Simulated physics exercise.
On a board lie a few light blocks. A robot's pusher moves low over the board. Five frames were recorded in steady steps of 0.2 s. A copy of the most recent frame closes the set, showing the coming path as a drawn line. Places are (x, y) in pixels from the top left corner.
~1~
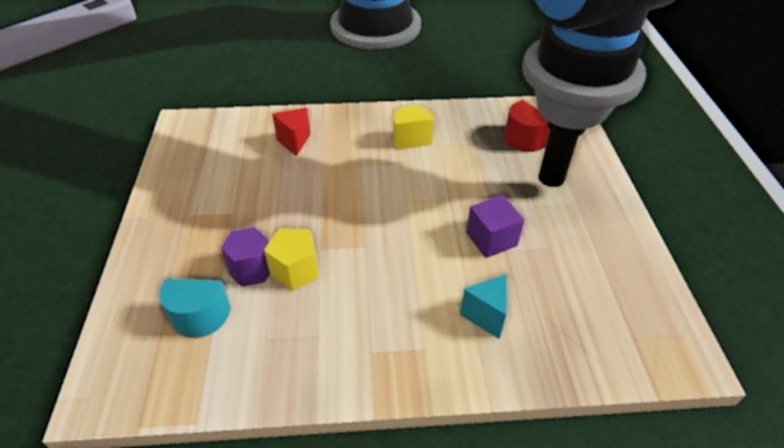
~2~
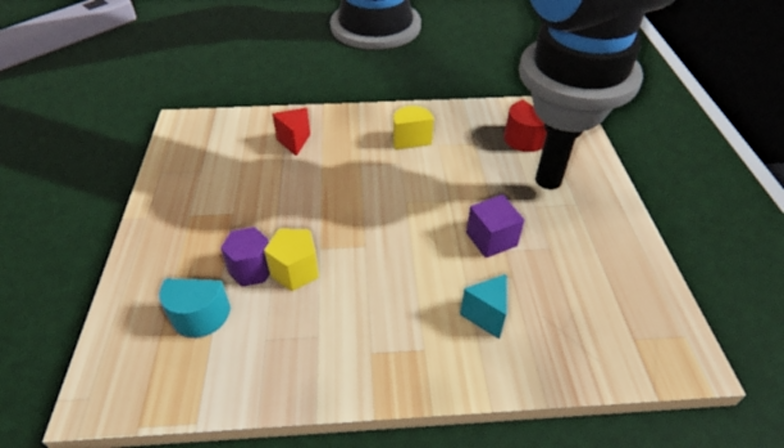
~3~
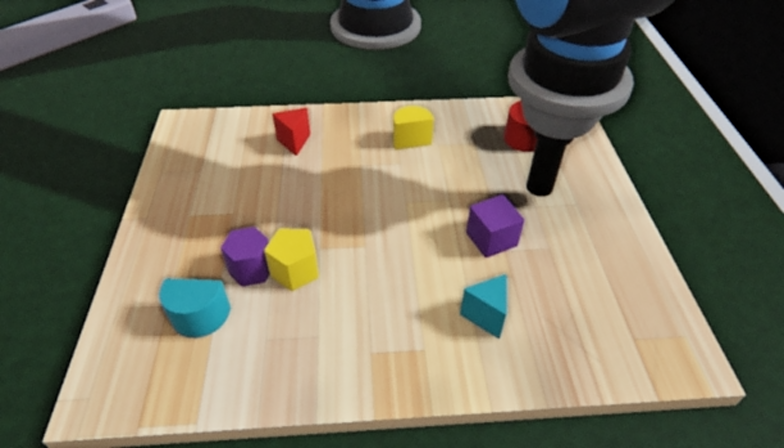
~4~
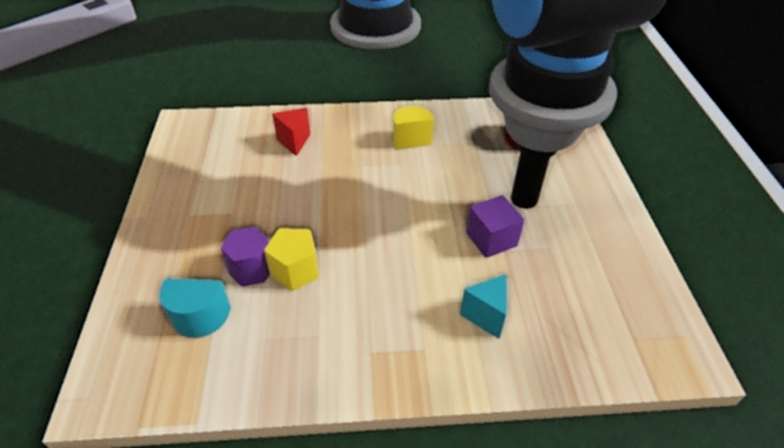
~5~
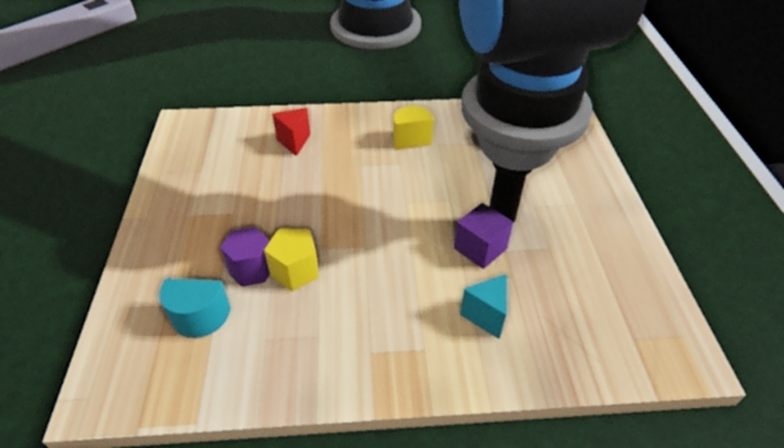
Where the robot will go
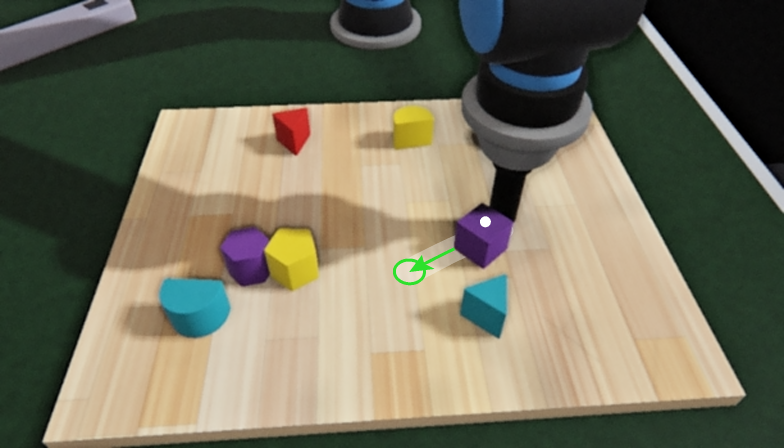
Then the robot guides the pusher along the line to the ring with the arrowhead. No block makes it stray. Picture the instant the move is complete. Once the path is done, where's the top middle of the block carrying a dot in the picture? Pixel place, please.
I'd place it at (447, 263), taking the centre of its top.
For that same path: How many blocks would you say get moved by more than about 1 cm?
1 block.
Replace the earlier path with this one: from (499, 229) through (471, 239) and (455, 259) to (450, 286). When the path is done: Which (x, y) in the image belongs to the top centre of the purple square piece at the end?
I expect it at (439, 288).
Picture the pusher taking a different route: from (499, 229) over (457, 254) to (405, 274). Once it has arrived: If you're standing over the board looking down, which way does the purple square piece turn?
The twist is anticlockwise.
Drawn move, from (499, 229) via (470, 242) and (440, 256), ending at (409, 272); the dot is on the purple square piece.
What follows on the original path. One third of the way, pusher (471, 230); purple square piece (463, 240), turned 30° anticlockwise.
Two thirds of the way, pusher (441, 244); purple square piece (449, 258), turned 60° anticlockwise.
At the end, pusher (410, 260); purple square piece (447, 263), turned 75° anticlockwise; turquoise triangular piece still.
